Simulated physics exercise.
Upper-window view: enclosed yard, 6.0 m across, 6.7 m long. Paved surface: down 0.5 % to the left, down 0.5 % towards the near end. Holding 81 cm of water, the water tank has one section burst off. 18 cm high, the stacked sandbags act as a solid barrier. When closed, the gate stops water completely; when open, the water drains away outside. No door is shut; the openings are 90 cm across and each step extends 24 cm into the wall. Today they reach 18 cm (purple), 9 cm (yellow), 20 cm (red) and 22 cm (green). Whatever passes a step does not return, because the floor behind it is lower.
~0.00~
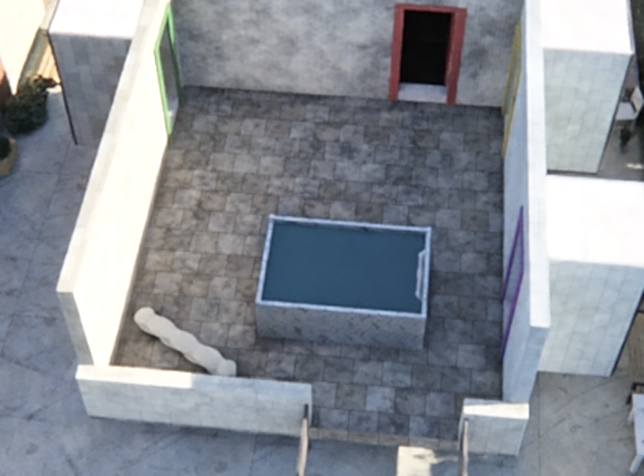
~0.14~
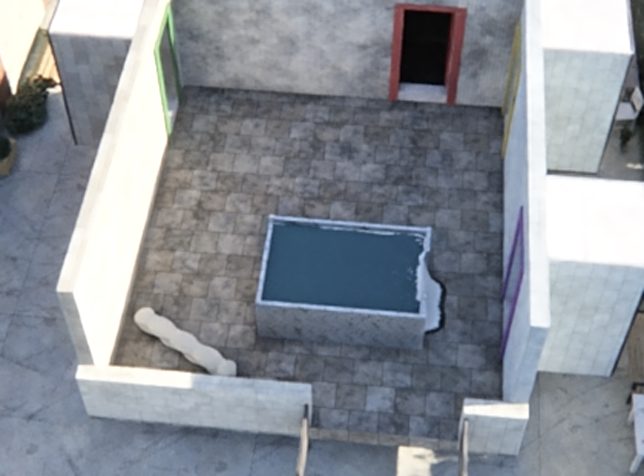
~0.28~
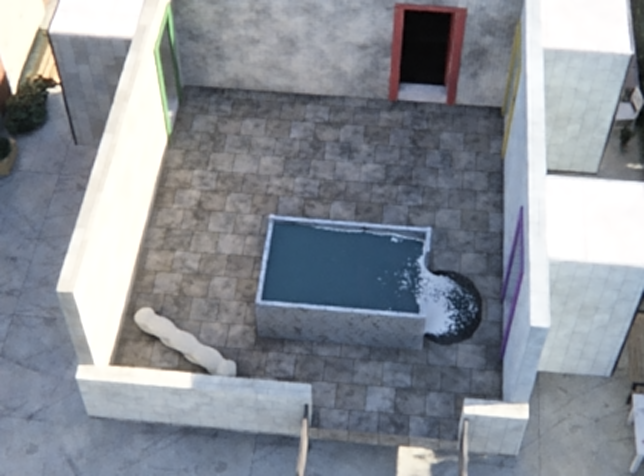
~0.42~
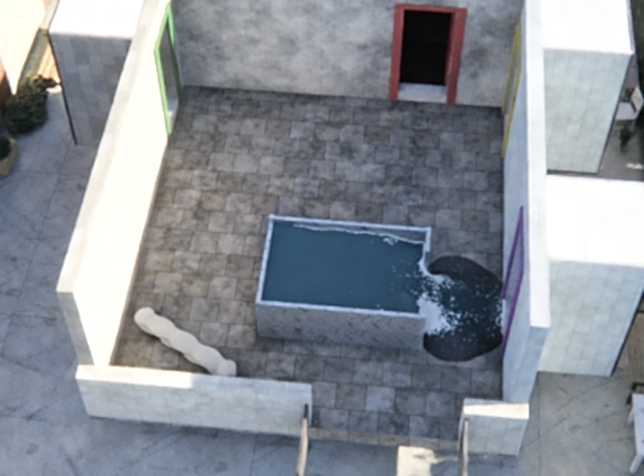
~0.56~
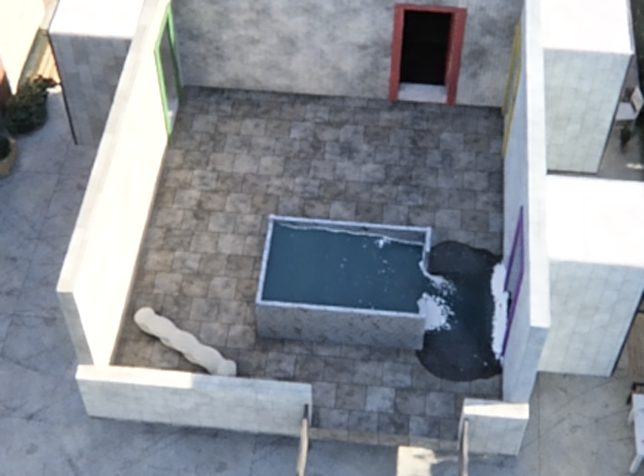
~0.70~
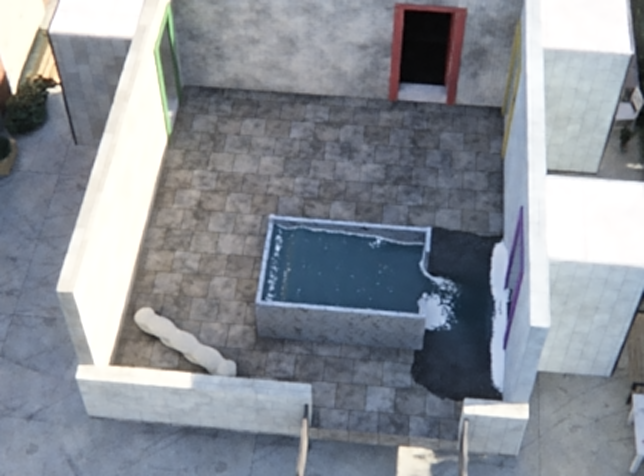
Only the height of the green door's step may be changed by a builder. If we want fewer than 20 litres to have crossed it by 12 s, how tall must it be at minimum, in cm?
It needs to be roughly 7.5 cm tall.
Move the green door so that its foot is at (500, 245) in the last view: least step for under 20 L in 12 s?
Something near 15 cm.
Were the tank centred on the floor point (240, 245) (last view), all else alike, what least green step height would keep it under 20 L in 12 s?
Then close to 7.5 cm.
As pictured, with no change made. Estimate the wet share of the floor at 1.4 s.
Near 15 per cent of the open floor.
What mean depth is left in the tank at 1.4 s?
I'd put it at some 57 centimetres on average.
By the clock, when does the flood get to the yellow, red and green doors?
Arrival times - yellow: 1.6 s; red: 2.2 s; green: 4.5 s.
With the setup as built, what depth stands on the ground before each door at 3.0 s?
In cm: Purple 31, yellow 4, red 17, green 0.
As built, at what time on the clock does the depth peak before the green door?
Some 6.0 s, more or less.
After 1.4 s water covers 15 % of the floor, deepest (48 cm) near (501, 309); it has not reached the green door.
After 3.0 s water covers 45 % of the floor, deepest (33 cm) near (500, 419); it has not reached the green door.
After 12.0 s water covers 95 % of the floor, deepest (11 cm) near (251, 317); 7 cm at the green door, 0 litres in over its 22 cm step.
At the green door as built, the water arrived by 4.8 s and peaked near 11 cm at 5.8 s.
Run again over the same 12 s with other heights there, 33 litres in over 6.5 cm, 5 litres over 9 cm. The limit of 20 litres is kept from about 7.5 cm up.
